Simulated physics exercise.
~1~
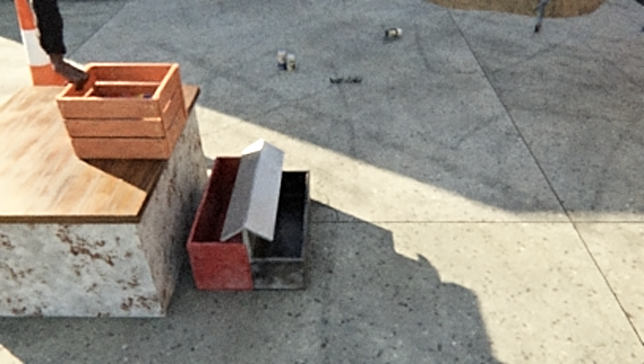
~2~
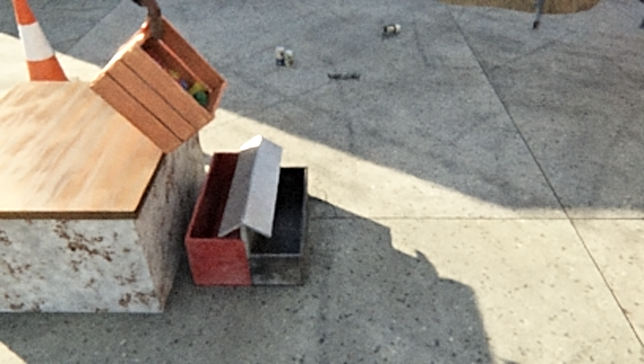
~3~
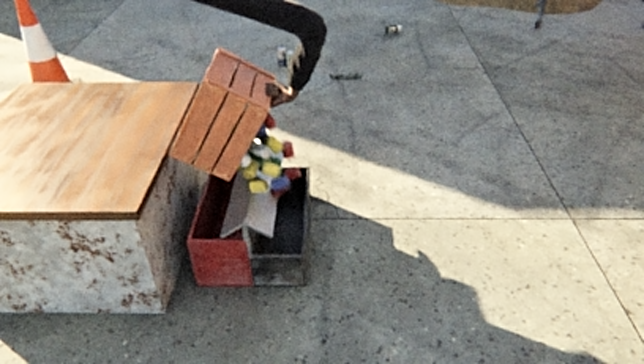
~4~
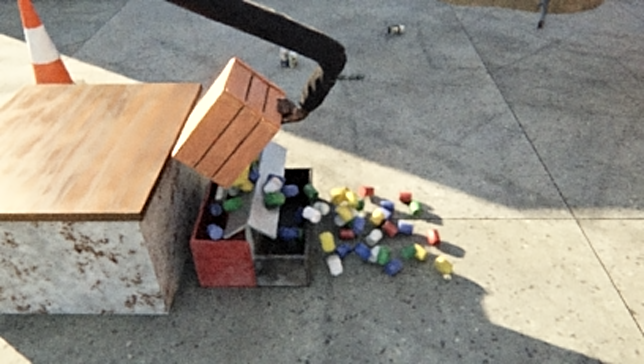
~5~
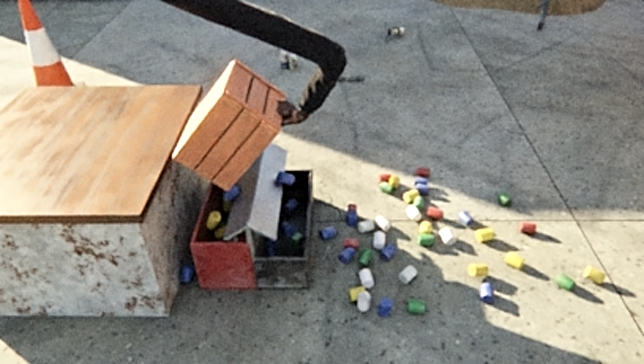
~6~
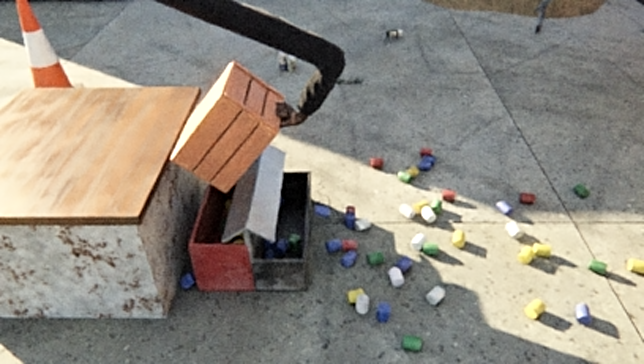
An orange slatted box sits on a wooden bench top, gripped by a dark arm, above a red tote and a black trough split by a pale ridge. The arm tips the box rightward over the bench edge, revealing colourful contents inside. As it turns further, small red, blue, green, yellow and white jars pour onto the ridge. Some drop into the two containers, but many spill past the trough onto the concrete. The box stays held upside down at a slant while the jars roll outward. Most end up scattered across the ground to the right.
